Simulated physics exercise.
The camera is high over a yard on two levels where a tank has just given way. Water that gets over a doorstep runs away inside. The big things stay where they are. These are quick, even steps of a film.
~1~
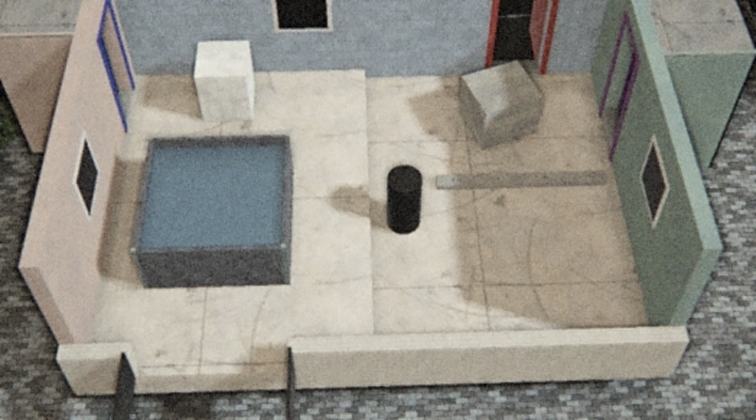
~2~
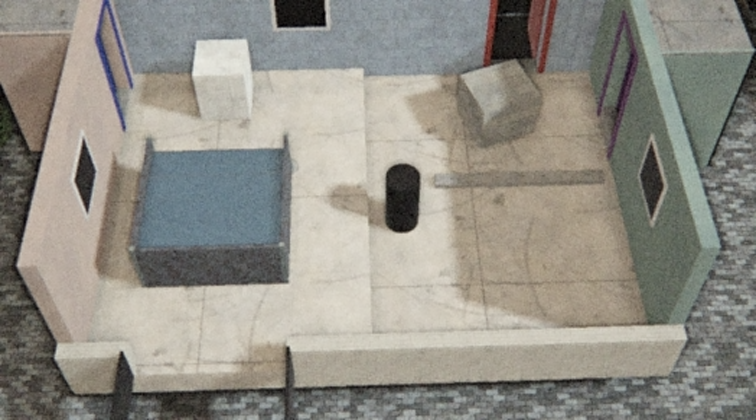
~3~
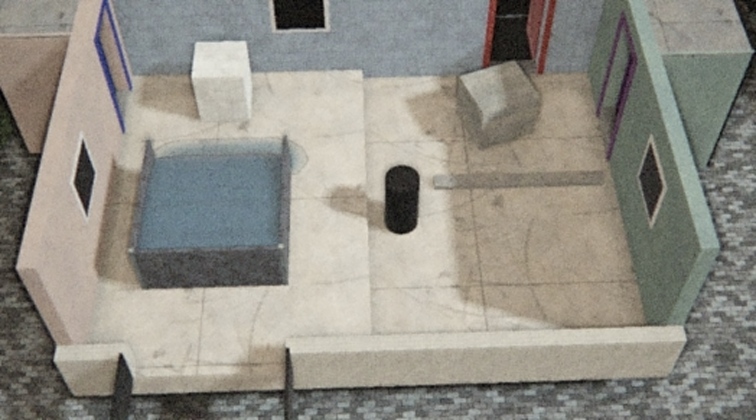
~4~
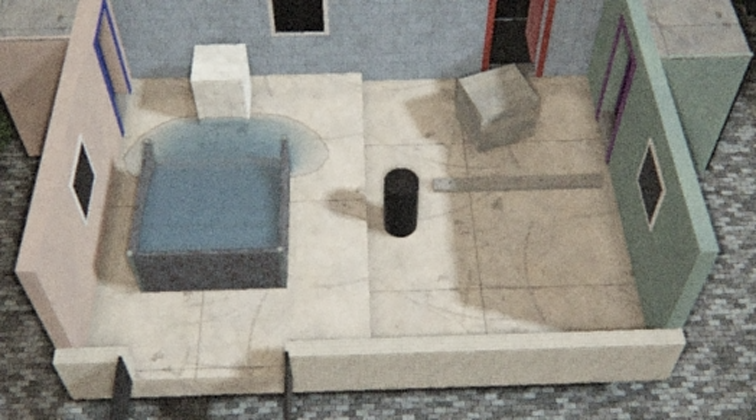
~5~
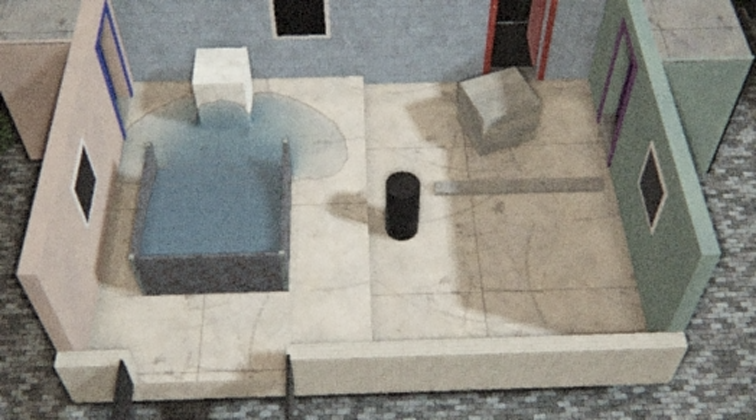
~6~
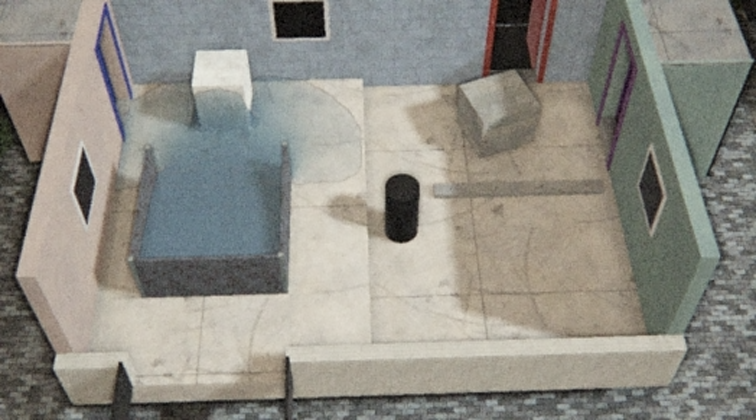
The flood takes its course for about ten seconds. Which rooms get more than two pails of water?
In the end: The blue door lets in a lot; the red door lets in a lot; the purple door admits no more than that.
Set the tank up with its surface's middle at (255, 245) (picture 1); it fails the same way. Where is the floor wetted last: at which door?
Last comes the purple one.
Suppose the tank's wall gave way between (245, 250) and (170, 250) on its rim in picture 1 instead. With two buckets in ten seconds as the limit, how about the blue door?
The blue one lets less in.
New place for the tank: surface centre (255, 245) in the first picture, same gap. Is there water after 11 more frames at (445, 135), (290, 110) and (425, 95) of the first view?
In turn: Awash, under water, under water.
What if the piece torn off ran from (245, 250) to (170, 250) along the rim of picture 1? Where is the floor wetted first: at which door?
It is the one in blue.
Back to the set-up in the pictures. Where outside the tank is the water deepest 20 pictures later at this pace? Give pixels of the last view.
Roughly at (590, 91).
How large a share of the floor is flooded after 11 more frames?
I make it 30 per cent.
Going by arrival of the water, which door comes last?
The door marked purple.
A moment on, water covers 25 % of the floor; the blue door over two buckets in, the red door not reached, the purple door not reached.
Next, water covers 30 % of the floor; the blue door far over two buckets in, the red door wet at the sill, nothing in, the purple door not reached.
Then, water covers 45 % of the floor; the blue door far over two buckets in, the red door over two buckets in, the purple door wet at the sill, nothing in.
Later, water covers 80 % of the floor; the blue door far over two buckets in, the red door far over two buckets in, the purple door wet at the sill, nothing in.
In the end, water covers 90 % of the floor; the blue door far over two buckets in, the red door far over two buckets in, the purple door wet at the sill, nothing in.
